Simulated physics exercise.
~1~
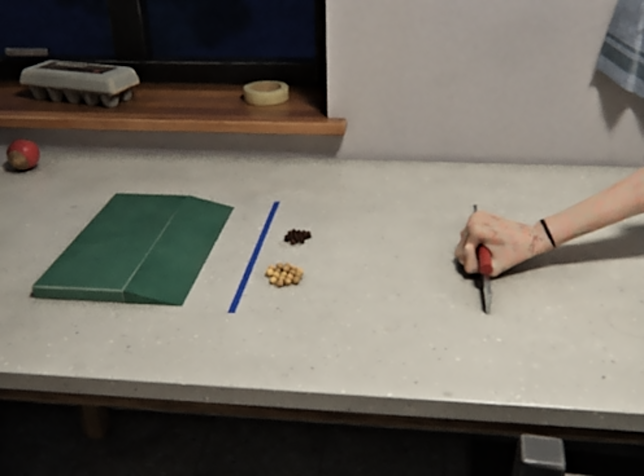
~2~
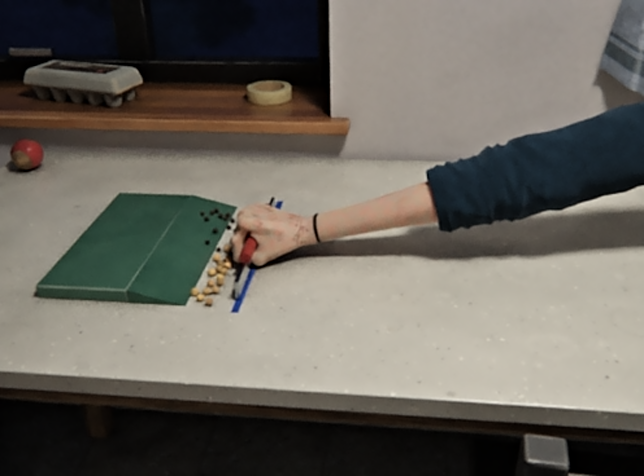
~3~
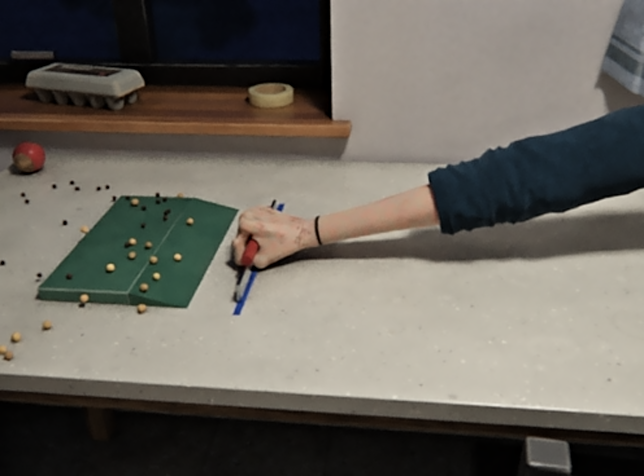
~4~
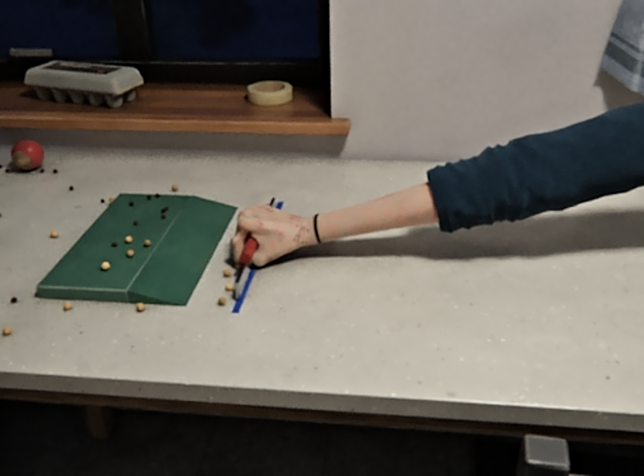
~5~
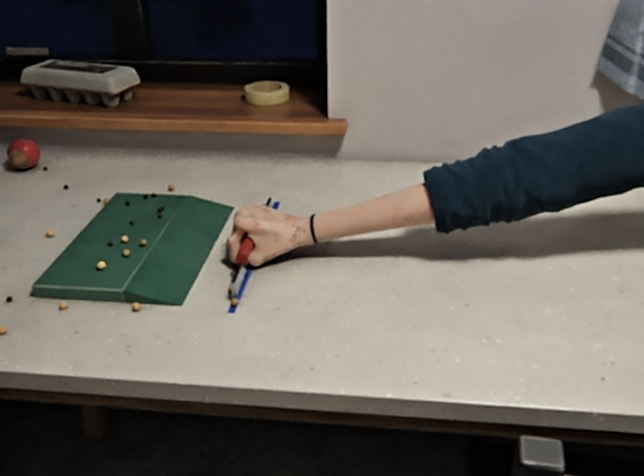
On a grey table, a hand slid a red-handled scraper left, pushing two piles of dark and tan beads until it stopped at the blue tape; the beads scattered over the green ramp and slab, some tan ones rolling back before they settled.
